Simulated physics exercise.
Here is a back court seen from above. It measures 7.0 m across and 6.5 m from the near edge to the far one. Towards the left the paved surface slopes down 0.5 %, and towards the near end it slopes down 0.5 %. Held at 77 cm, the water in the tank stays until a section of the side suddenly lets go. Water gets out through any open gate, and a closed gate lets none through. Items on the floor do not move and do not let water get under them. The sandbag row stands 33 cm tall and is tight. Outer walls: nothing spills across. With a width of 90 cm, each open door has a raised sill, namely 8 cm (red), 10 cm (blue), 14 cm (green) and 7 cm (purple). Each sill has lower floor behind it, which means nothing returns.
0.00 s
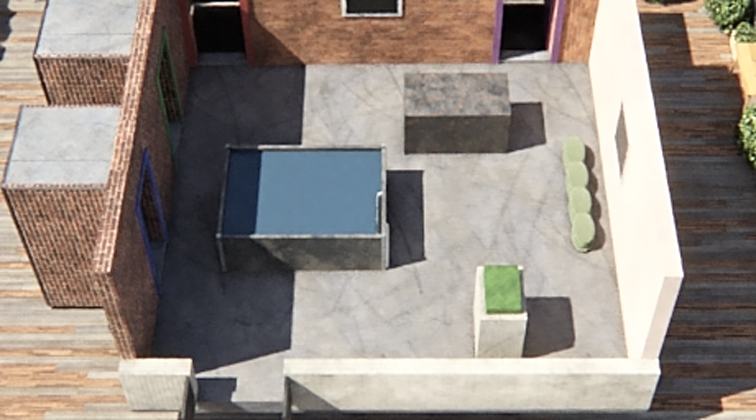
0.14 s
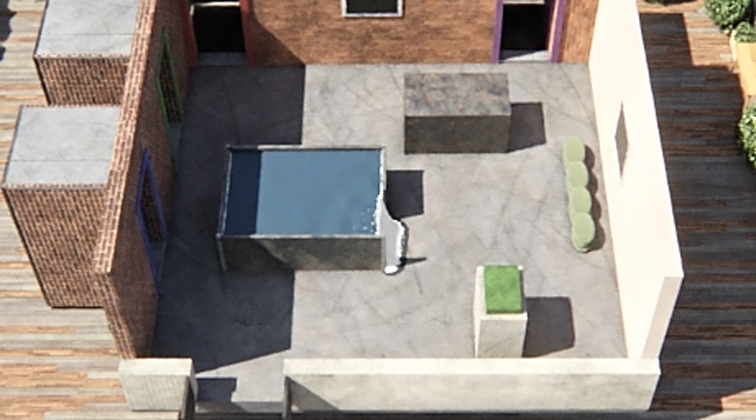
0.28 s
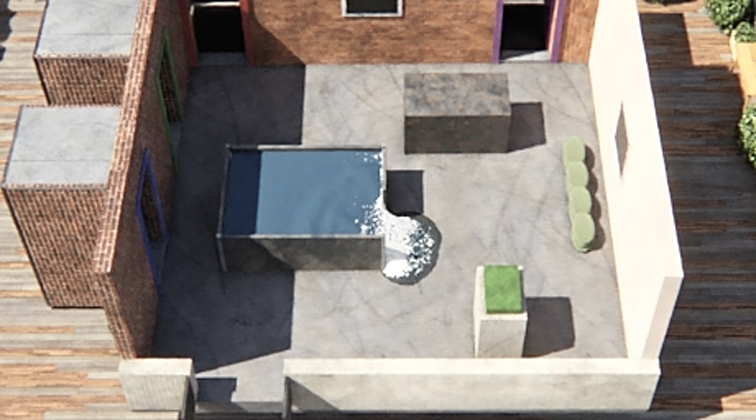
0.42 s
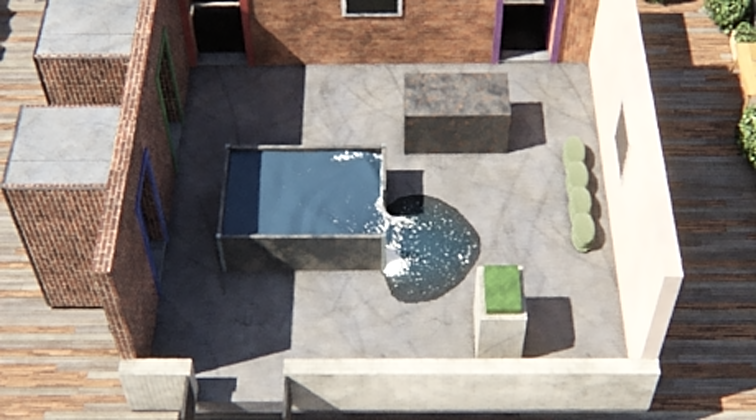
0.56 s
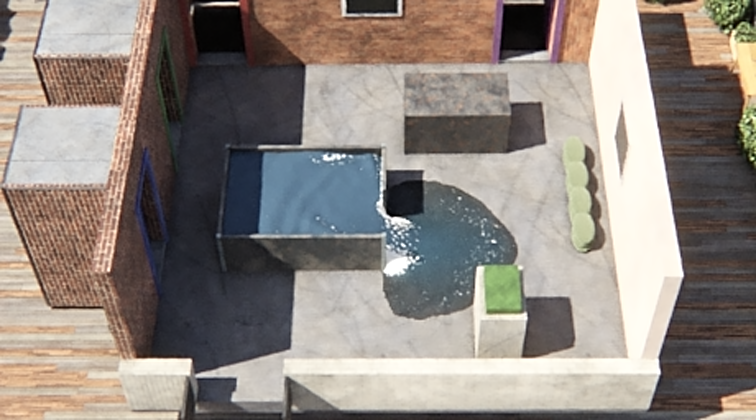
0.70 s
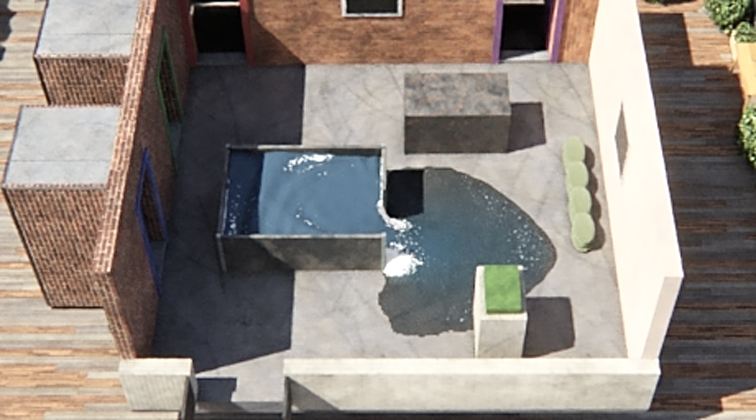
Raised tank of blue water in a walled courtyard pouring through a gap in its right side and spreading across grey paving.
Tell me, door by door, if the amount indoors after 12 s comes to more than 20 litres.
Result: Red door: Less than stated; blue door: Less than stated; green door: Less than stated; purple door: More than stated.
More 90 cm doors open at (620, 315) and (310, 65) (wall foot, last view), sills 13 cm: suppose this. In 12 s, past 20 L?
Door 1: Limit broken; door 2: Limit not reached.
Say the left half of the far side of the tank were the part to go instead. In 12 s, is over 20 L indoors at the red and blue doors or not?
For red, too much; for blue, too little.
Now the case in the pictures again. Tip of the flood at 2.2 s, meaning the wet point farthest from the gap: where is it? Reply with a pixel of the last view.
Somewhere about (585, 91).
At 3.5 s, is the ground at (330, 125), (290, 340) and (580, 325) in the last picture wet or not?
First spot bone dry, second soaked, third soaked.
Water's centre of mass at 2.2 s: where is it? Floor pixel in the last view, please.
Centre: Roughly (387, 236) px.
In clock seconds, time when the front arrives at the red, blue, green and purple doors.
So red at 7.0 s, blue at 6.0 s, green at 7.5 s, and purple at 2.6 s.
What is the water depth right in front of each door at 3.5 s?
In cm: Red 0, blue 0, green 0, purple 15.
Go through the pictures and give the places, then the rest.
The first picture shows still water, 77 cm deep, in the tank at (304, 193).
In the second picture, the front is at (396, 270), 0.5 m from the gap at (382, 233); 0.2 m2 of floor is under water; 77 cm left at the back of the tank.
In the third picture, the front is at (434, 232), 0.9 m from the gap at (382, 235); 0.8 m2 of floor is under water; 77 cm left at the back of the tank.
In the fourth picture, the front is at (473, 235), 1.4 m from the gap at (382, 236); 2.0 m2 of floor is under water; 77 cm left at the back of the tank.
In the fifth picture, water pours out at (382, 236) and has run 2.0 m, to (512, 250); typically 5 cm deep outside, 77 cm at the tank's back.
In the sixth picture, water pours out at (382, 236) and has run 2.6 m, to (551, 256); typically 4 cm deep outside, 74 cm at the tank's back.
After 1.4 s water covers 25 % of the floor and is deepest (39 cm) near (396, 254); red door not reached, blue door not reached, green door not reached, purple door not reached.
After 2.2 s water covers 35 % of the floor and is deepest (40 cm) near (610, 291); red door not reached, blue door not reached, green door not reached, purple door not reached.
After 3.5 s water covers 50 % of the floor and is deepest (32 cm) near (622, 385); red door not reached, blue door not reached, green door not reached, purple door 15 cm at the sill, 11 L in.
After 7.0 s water covers 85 % of the floor and is deepest (19 cm) near (622, 385); red door not reached, blue door 10 cm at the sill, 1 L in, green door not reached, purple door 13 cm at the sill, 106 L in.
After 12.0 s water covers 95 % of the floor and is deepest (12 cm) near (169, 227); red door 11 cm at the sill, 5 L in, blue door 6 cm at the sill, 2 L in, green door 10 cm at the sill, 0 L in, purple door 8 cm at the sill, 146 L in.
